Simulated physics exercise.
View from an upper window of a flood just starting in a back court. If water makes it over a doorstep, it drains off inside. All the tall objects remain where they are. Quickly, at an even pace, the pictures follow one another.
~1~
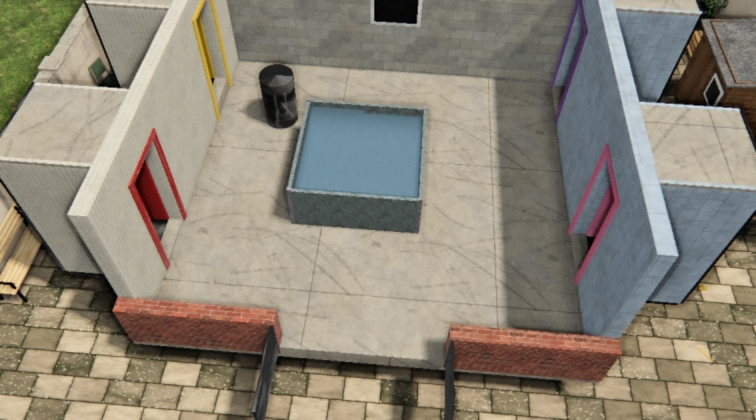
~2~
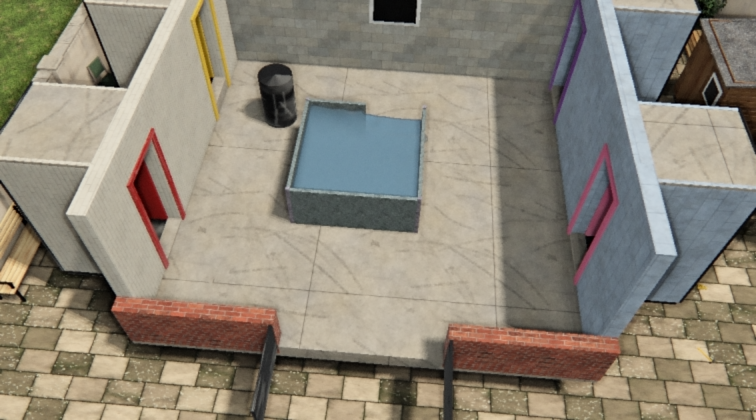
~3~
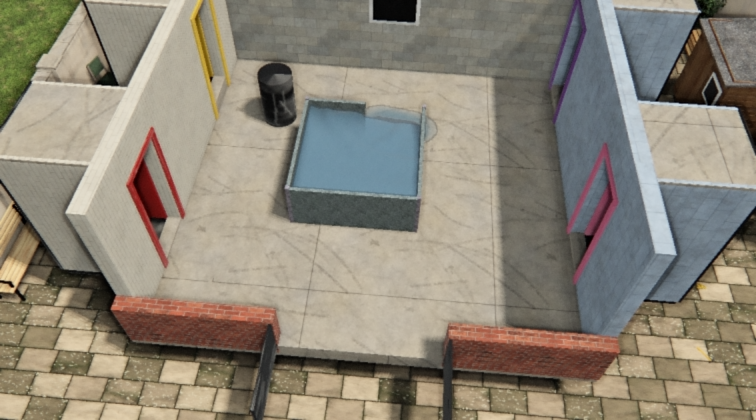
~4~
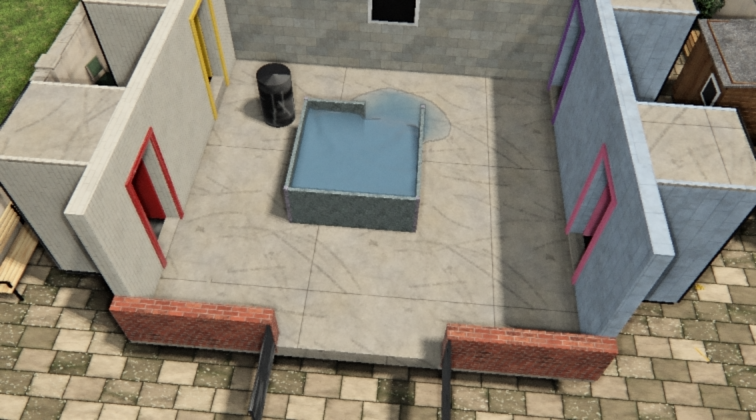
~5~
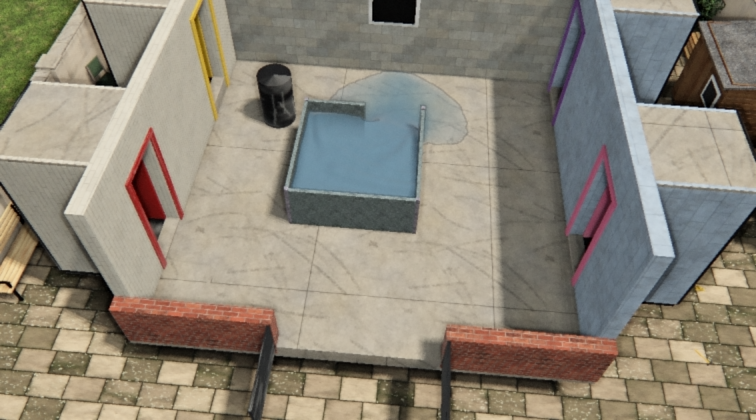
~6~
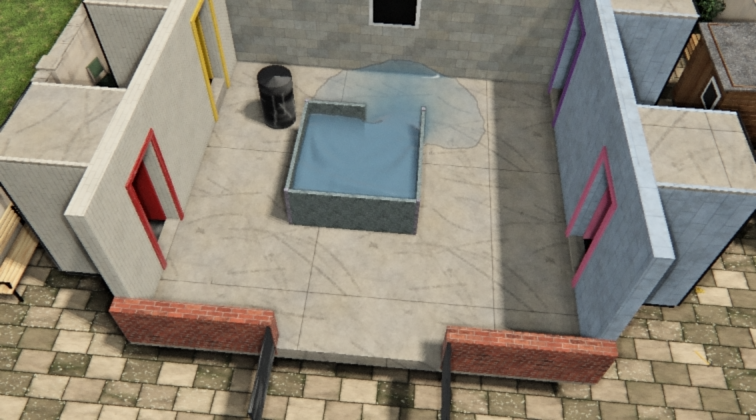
A paved back court is seen from a high window, looking down on a pale concrete floor between walls. A grey-sided tank of blue water sits in the middle, with a black barrel behind it to the left, red and yellow doorways left, pink and purple ones right, and low brick walls in front. The tank's far side opens and water pours out, fanning across the floor towards the back wall.
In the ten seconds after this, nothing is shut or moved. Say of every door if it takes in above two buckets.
Red door: Two buckets at most. Yellow door: Two buckets at most. Pink door: Two buckets at most. Purple door: Above two buckets.
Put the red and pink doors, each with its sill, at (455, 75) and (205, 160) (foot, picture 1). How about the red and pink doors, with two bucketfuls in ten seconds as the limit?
In that case the red door runs over the limit and the pink door keeps within bounds.
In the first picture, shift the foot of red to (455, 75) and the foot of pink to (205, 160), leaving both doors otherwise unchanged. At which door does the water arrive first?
It would be the red-painted one, I think.
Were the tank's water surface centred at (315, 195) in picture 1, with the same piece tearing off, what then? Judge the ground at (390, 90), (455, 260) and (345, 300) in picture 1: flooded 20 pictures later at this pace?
One after the other: Awash, no water, not flooded.
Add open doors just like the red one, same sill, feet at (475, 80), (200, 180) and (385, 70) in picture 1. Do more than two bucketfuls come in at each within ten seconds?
Note: Door one overshoots; door two undershoots; door three overshoots.
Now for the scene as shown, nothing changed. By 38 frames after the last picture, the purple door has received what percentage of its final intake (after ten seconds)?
Share by then: 100 in a hundred.
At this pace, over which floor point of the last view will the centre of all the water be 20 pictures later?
Estimate: (381, 137).
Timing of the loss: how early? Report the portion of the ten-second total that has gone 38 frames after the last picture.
Around 45 percent.
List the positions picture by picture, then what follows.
The first frame shows the tank at (361, 150) is whole and still.
In the second frame, water pours out on the tank's far side and has run to (425, 140).
In the third frame, the front is at a hidden place, out from the gap on the tank's far side.
In the fourth frame, the front is at (380, 91), out from the gap on the tank's far side.
In the fifth frame, water pours out on the tank's far side and has run to (405, 73).
In the sixth frame, water pours out on the tank's far side and has run to (450, 78).
A moment on, water covers 20 % of the floor; the red door not reached, the yellow door not reached, the pink door not reached, the purple door not reached.
Next, water covers 25 % of the floor; the red door not reached, the yellow door wet at the sill, nothing in, the pink door not reached, the purple door over two buckets in.
Then, water covers 50 % of the floor; the red door not reached, the yellow door wet at the sill, nothing in, the pink door wet at the sill, nothing in, the purple door far over two buckets in.
Later, water covers 95 % of the floor; the red door wet at the sill, nothing in, the yellow door wet at the sill, nothing in, the pink door wet at the sill, nothing in, the purple door far over two buckets in.
In the end, water covers 100 % of the floor; the red door under two buckets in, the yellow door wet at the sill, nothing in, the pink door wet at the sill, nothing in, the purple door far over two buckets in.
